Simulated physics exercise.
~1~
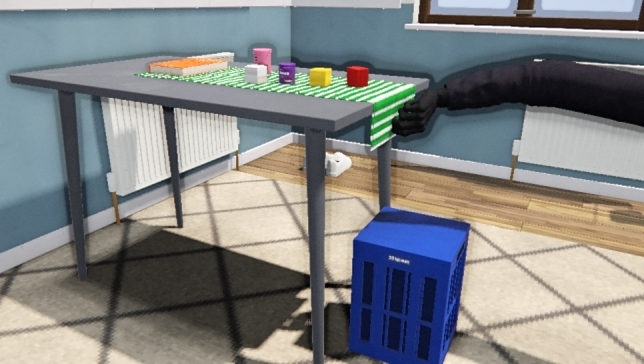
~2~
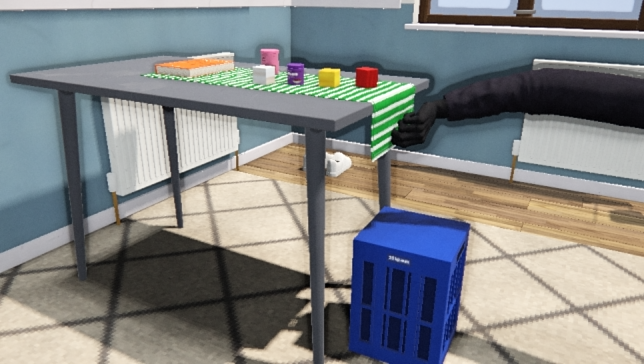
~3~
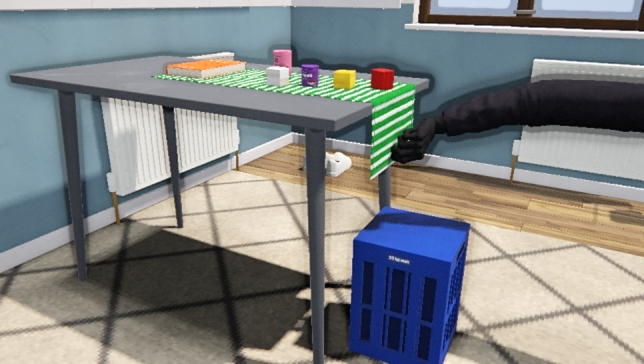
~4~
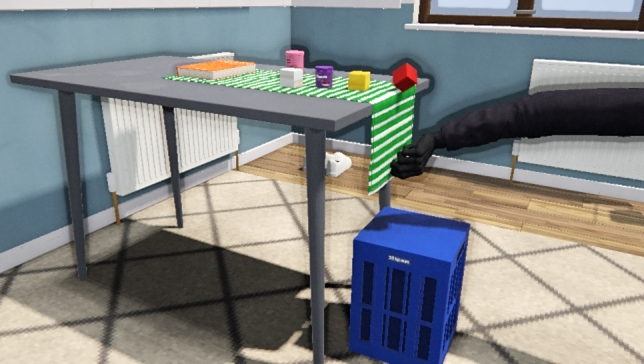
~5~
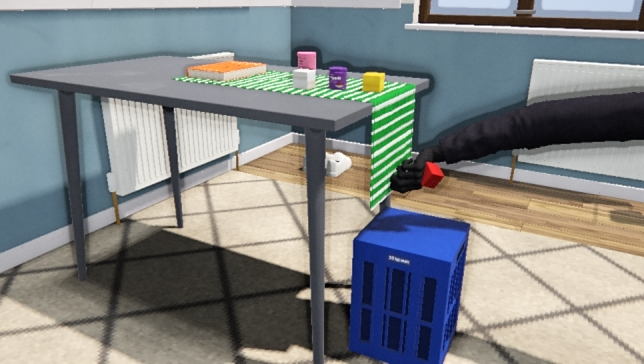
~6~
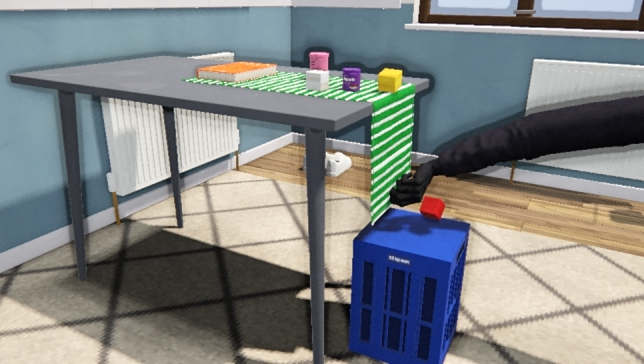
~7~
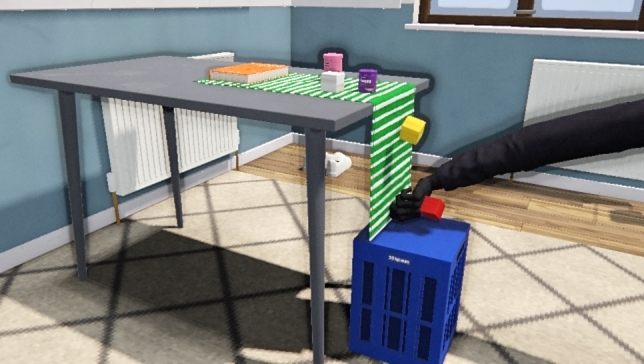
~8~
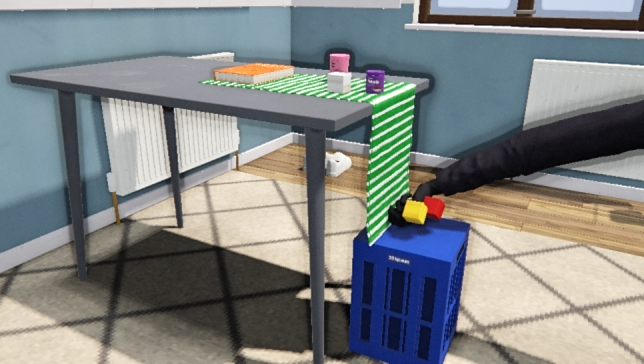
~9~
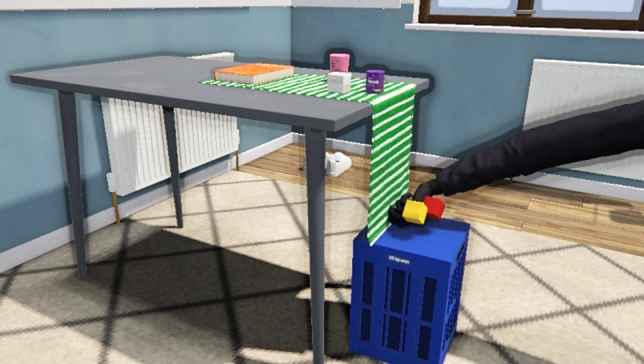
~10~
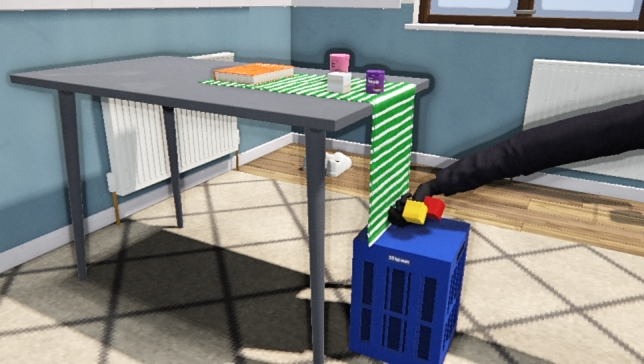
A hand pulls a green striped scarf down, dropping red then yellow cubes onto a crate.
